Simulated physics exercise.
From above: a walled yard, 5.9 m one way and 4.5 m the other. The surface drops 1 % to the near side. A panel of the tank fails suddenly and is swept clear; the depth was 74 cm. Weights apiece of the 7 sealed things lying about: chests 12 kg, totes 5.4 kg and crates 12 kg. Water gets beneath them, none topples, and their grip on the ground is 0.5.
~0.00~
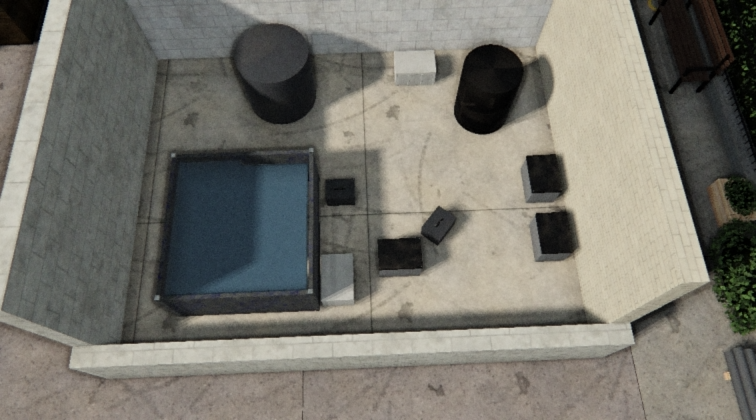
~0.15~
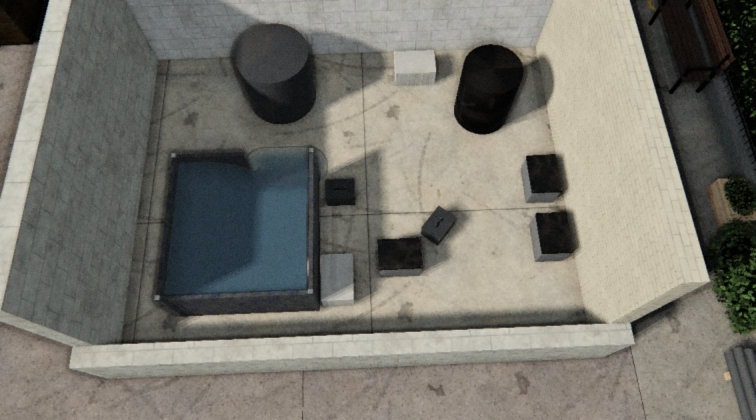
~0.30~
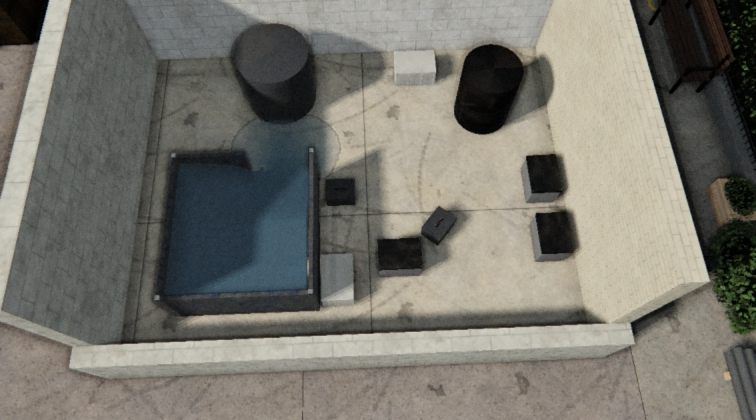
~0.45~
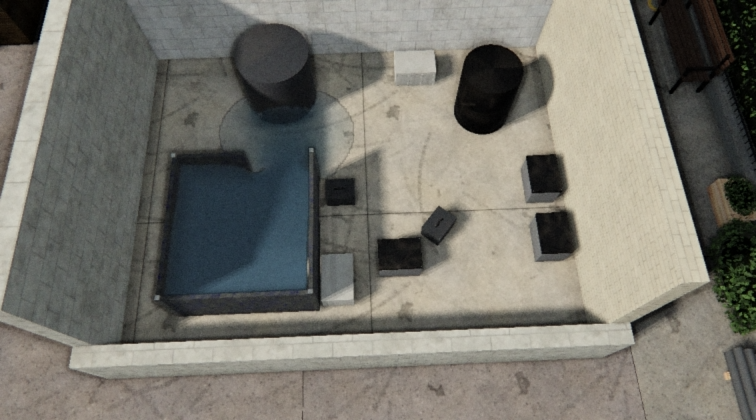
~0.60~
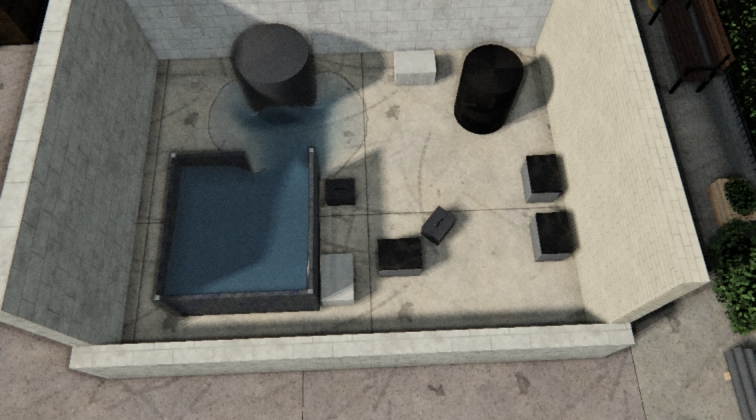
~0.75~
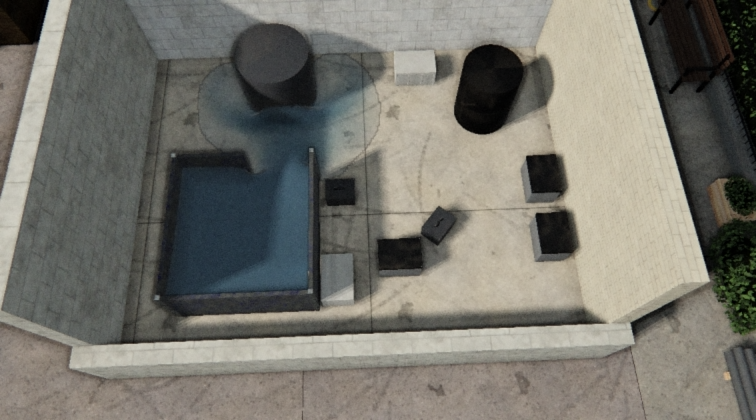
Water in a square, dark-walled tank at the left of a walled yard starts pouring out through a gap opening in its far side. It spreads over the pale paving in a widening, rounded sheet, reaching and then surrounding the base of the dark grey cylinder, while the blocks and cylinders stay still.
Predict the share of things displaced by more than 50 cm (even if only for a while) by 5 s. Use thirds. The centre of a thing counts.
That comes to one to two thirds.
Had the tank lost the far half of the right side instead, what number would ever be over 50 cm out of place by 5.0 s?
Then 6.
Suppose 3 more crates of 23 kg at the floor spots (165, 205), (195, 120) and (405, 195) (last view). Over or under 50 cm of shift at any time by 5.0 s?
In turn: More, more, short of it.
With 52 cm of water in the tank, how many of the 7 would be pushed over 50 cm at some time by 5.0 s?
Then 2.
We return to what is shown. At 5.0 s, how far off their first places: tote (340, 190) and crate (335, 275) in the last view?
In turn: 0 cm, 0 cm.
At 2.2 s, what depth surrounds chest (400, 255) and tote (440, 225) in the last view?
About 0 and 0 cm.
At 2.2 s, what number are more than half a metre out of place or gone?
1 of them.
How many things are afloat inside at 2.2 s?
I count 1.
After 1.1 s 0 of 7 are over 50 cm from their spots; 0 afloat.
After 2.2 s 1 of 7 are over 50 cm from their spots; 1 afloat.
After 3.5 s 1 of 7 are over 50 cm from their spots; 2 afloat.
After 5.0 s 3 of 7 are over 50 cm from their spots, and 3 have been at some point; 3 afloat.
